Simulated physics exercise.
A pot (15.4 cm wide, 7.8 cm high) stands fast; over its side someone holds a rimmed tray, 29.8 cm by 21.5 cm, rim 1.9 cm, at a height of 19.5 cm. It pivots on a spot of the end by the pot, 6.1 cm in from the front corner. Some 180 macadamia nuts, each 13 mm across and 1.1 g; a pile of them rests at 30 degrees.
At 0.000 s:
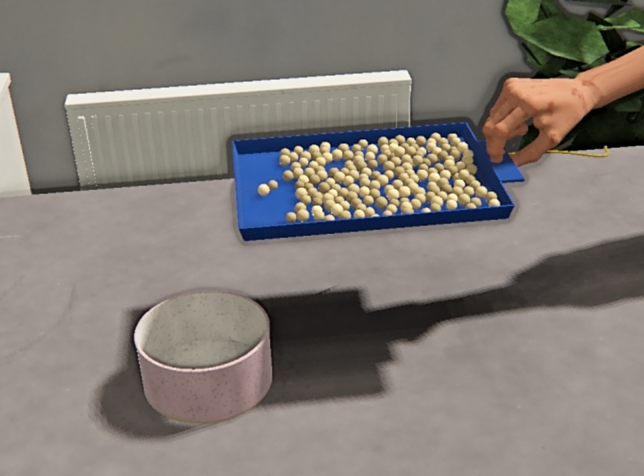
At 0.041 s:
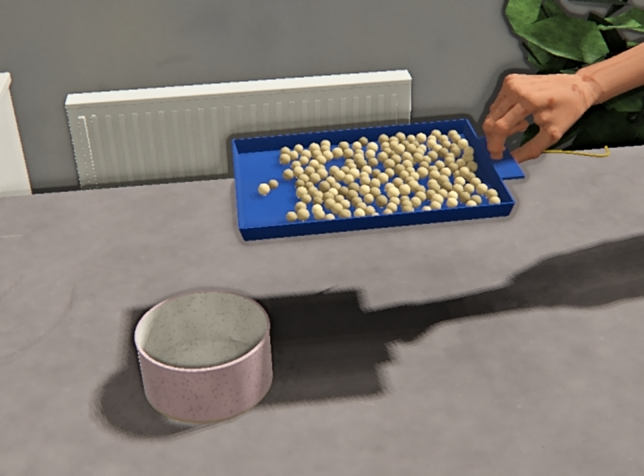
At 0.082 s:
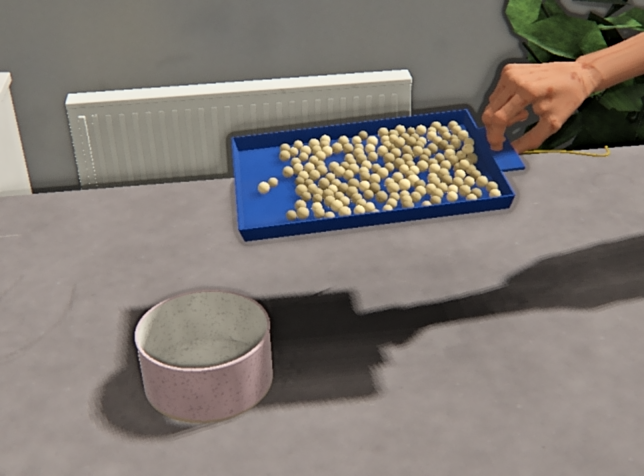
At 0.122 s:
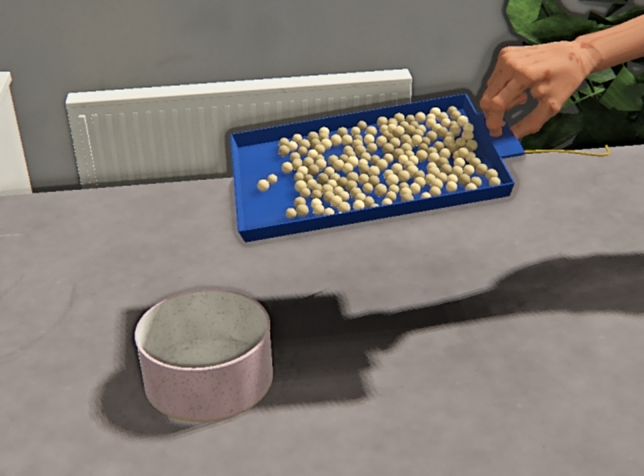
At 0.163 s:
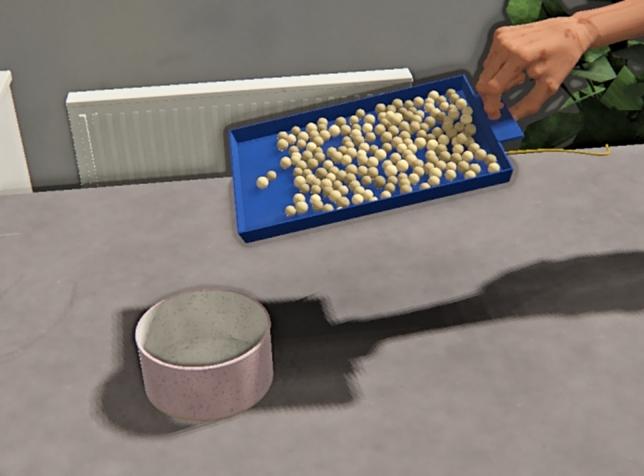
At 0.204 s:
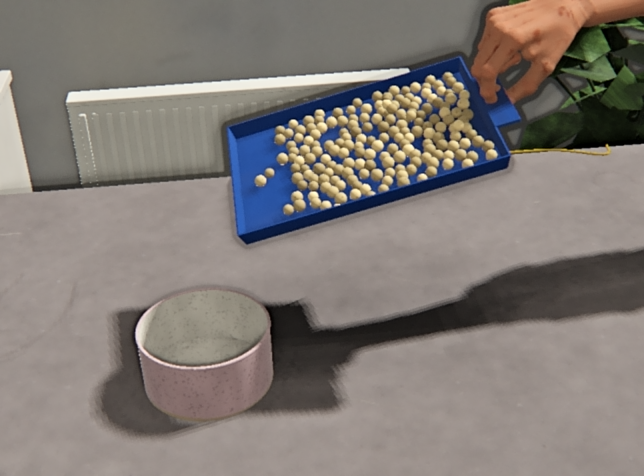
Above a grey surface, a hand raises the right end of a blue tray of nuts.
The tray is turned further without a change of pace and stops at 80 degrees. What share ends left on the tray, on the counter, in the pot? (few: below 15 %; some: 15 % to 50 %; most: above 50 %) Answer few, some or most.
Tray: Few, counter: Few, pot: Most.
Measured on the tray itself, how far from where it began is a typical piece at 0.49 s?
About 8 cm.
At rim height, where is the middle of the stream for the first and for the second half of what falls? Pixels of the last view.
At about (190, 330), then at (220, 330).
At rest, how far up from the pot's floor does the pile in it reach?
Roughly 3.5 cm.
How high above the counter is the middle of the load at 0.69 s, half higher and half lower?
Some 22 cm.
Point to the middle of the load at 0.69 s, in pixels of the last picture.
At about (236, 207).
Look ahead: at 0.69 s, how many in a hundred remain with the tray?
Roughly 80 per cent.
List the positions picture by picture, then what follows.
In the first frame, tray tilt 0 degrees, front corners at (243, 226) and (509, 203); middle of the pieces at (389, 175); pot at (202, 328).
In the second frame, tray tilt 1 degrees, front corners at (243, 226) and (509, 201); middle of the pieces at (389, 173).
In the third frame, tray tilt 3 degrees, front corners at (243, 227) and (510, 193), lowest corner left front; middle of the pieces at (389, 168).
In the fourth frame, tray tilt 7 degrees, front corners at (243, 228) and (509, 181), lowest corner left front; middle of the pieces at (388, 159).
In the fifth frame, tray tilt 11 degrees, front corners at (242, 229) and (508, 167), lowest corner left front; middle of the pieces at (387, 148).
In the sixth frame, tray tilt 16 degrees, front corners at (242, 231) and (505, 154), lowest corner left front; middle of the pieces at (384, 138); pot at (203, 326). The tray's pace is about 110 degrees a second.
After 0.49 s, tilt 47 degrees; the tray holds 100 %, the pot 0 %.
Then, at 0.69 s, tilt 69 degrees; the tray holds 80 %, the pot 0 %.
After 1.00 s, tilt 80 degrees; the tray holds 15 %, the pot 70 %.
In the end, at 2.3 s, tray 0 %, counter 5 %, pot 90 %.
